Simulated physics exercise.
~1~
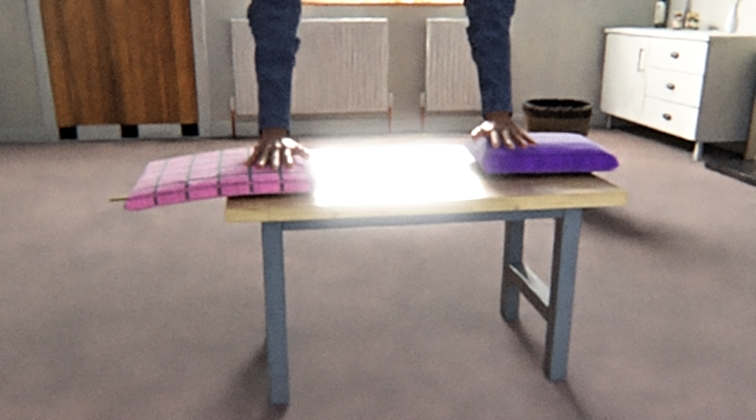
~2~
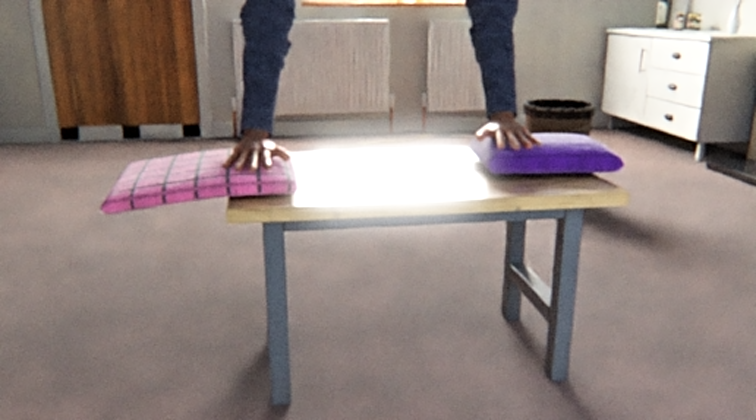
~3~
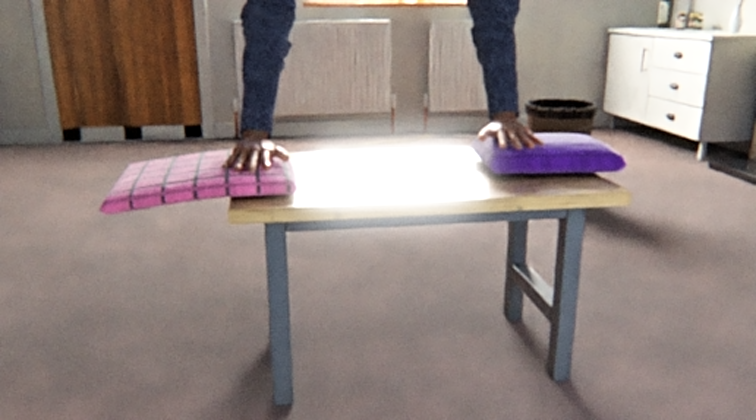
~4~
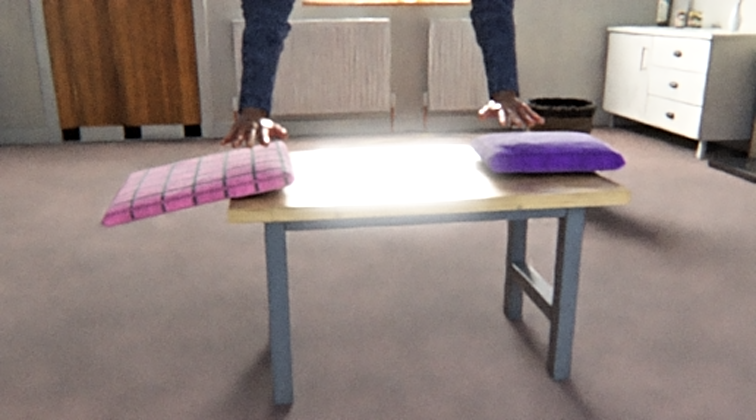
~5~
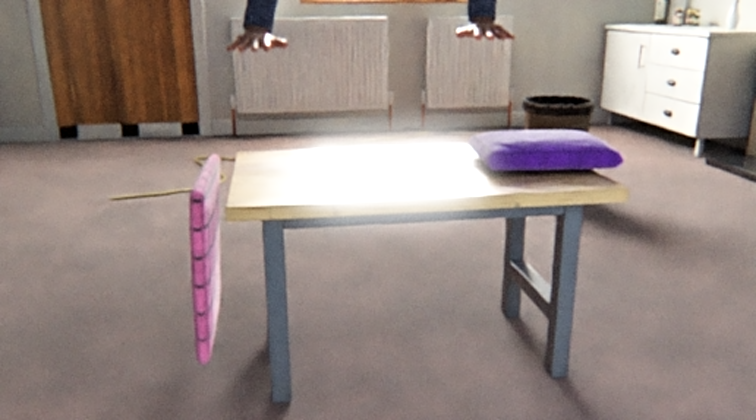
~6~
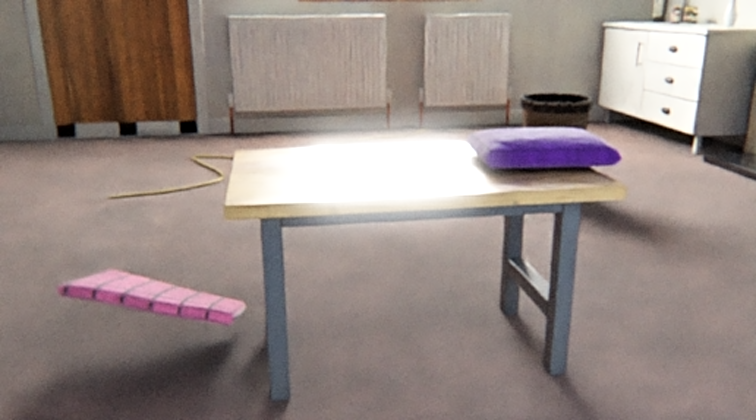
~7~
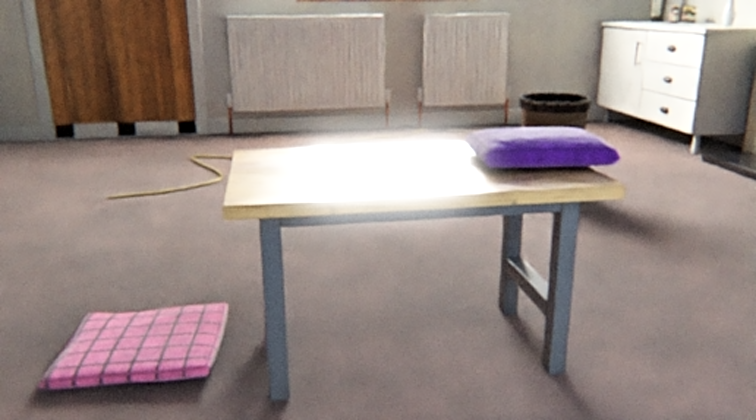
In a carpeted room, two hands pressed on a pink checked pad and a purple cushion at opposite ends of a bench, sliding the pad further left. When the hands lifted away, the pad tipped off onto the floor while the purple one stayed put.
